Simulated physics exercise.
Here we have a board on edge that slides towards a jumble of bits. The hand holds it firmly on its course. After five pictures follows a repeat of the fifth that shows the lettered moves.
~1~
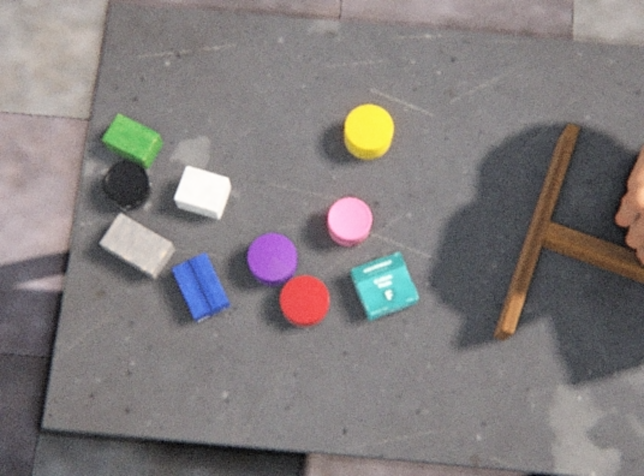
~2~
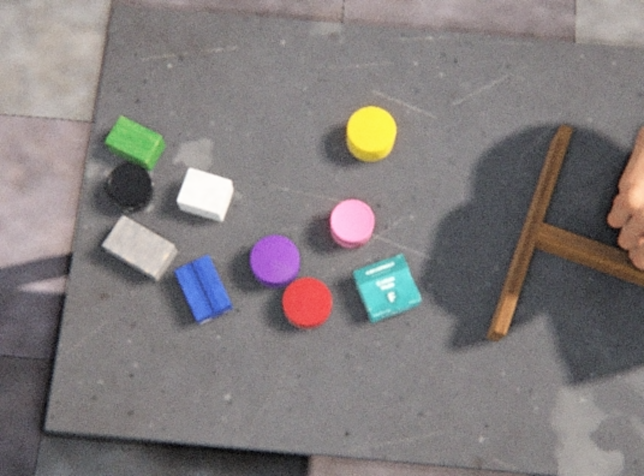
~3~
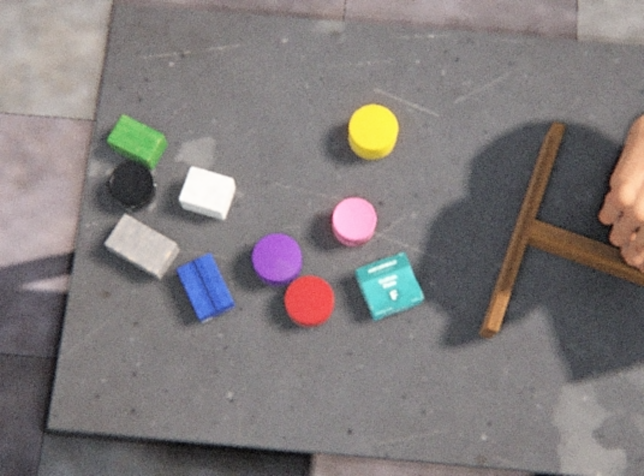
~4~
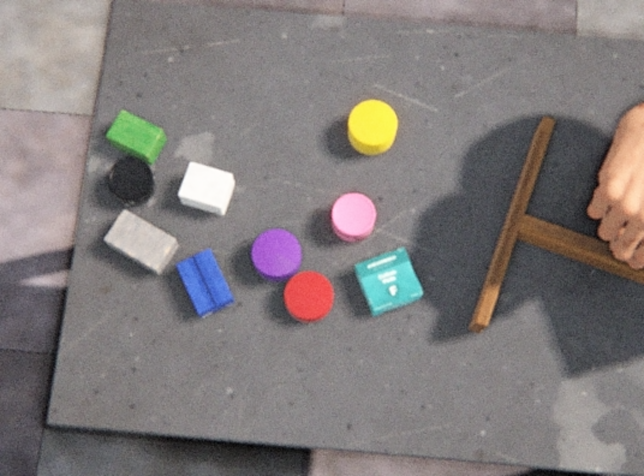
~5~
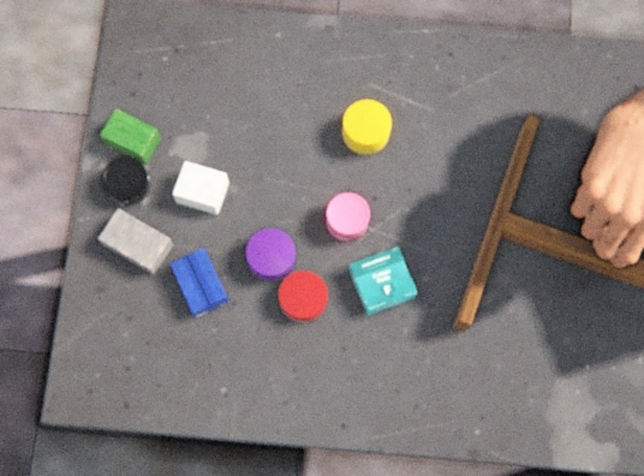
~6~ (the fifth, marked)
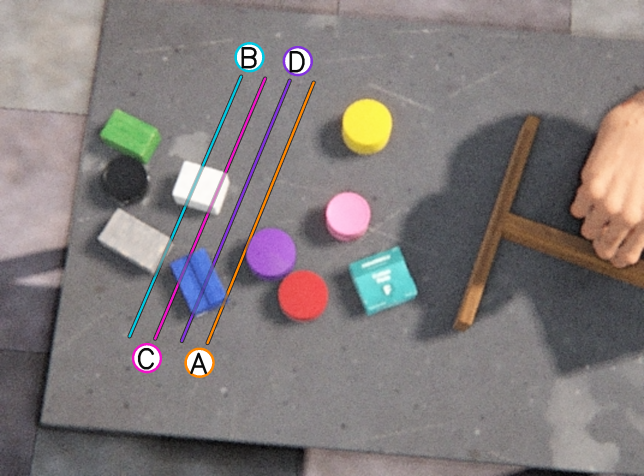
The footage shows a hand at the right sliding a wooden T-shaped board slowly leftward across a dark grey surface, towards scattered colourful blocks and round pieces, which stay in place with a gap still separating them from it.
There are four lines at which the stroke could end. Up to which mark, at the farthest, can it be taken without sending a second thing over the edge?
Up to line B.
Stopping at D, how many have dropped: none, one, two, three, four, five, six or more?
By then, none.
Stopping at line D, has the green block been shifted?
No.
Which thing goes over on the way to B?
The grey block goes over.
On the marked copy, A at (262, 208); B at (187, 202); C at (212, 204); D at (238, 206).
Taking B. A third of the way, board (388, 207); red pot (291, 297); turquoise box (335, 262).
Two thirds of the way, board (274, 198); grey block (119, 236); blue box (154, 281).
When it is over, board (187, 190); grey block over the edge; black jar (88, 167); one fallen.
As for the rest, A is within the limit but short; C is within the limit but short; D is within the limit but short.
